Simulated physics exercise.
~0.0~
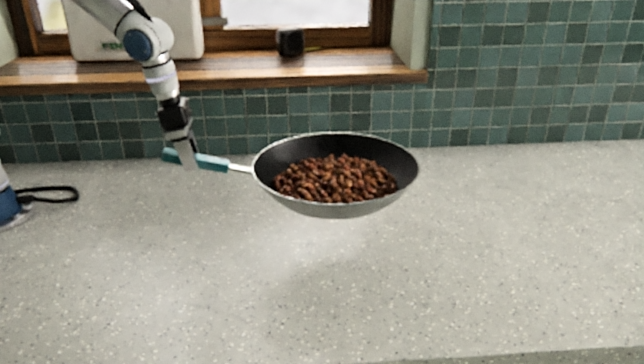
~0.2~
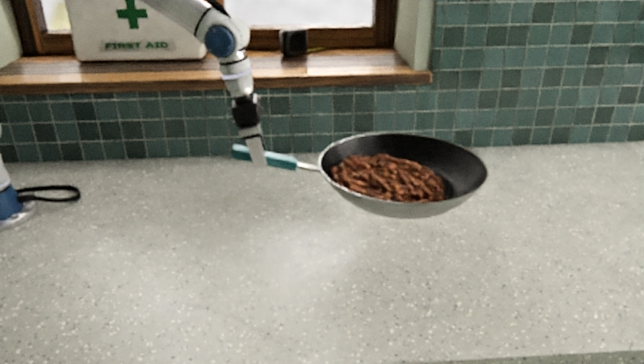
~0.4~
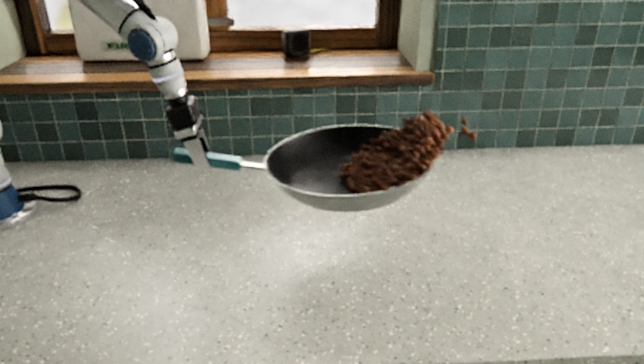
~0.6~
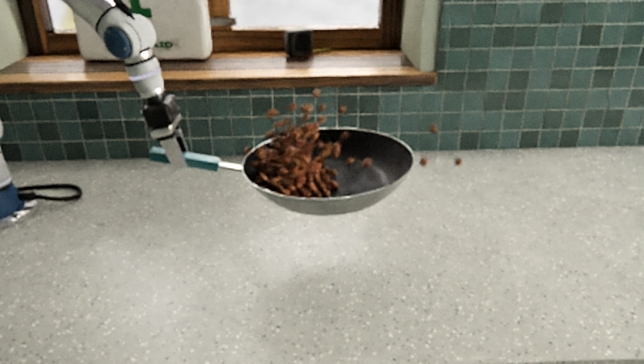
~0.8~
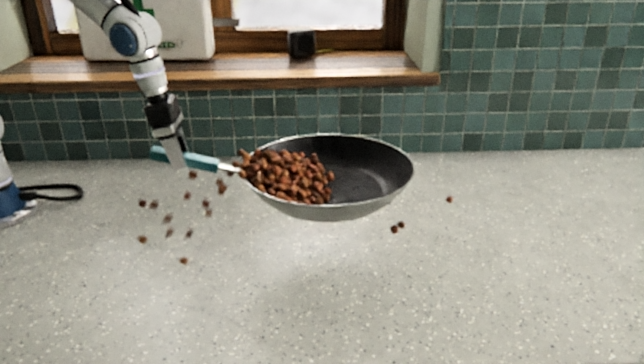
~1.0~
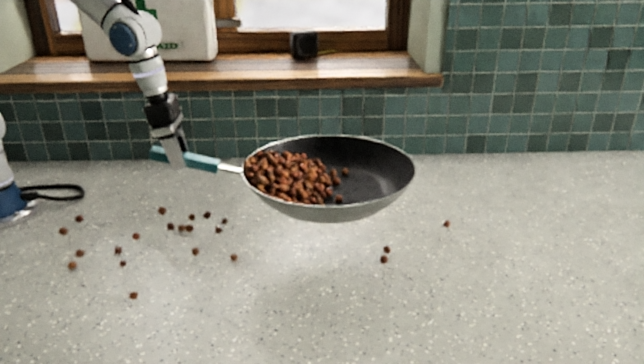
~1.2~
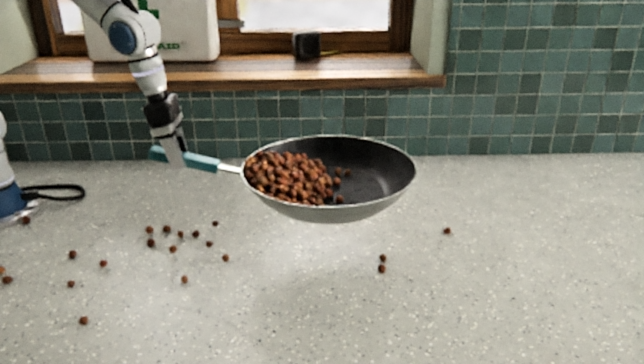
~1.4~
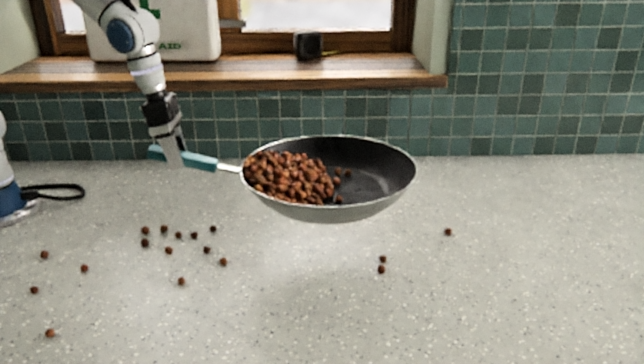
A robot arm jerks a pan of hazelnuts right then left, scattering some onto the counter.
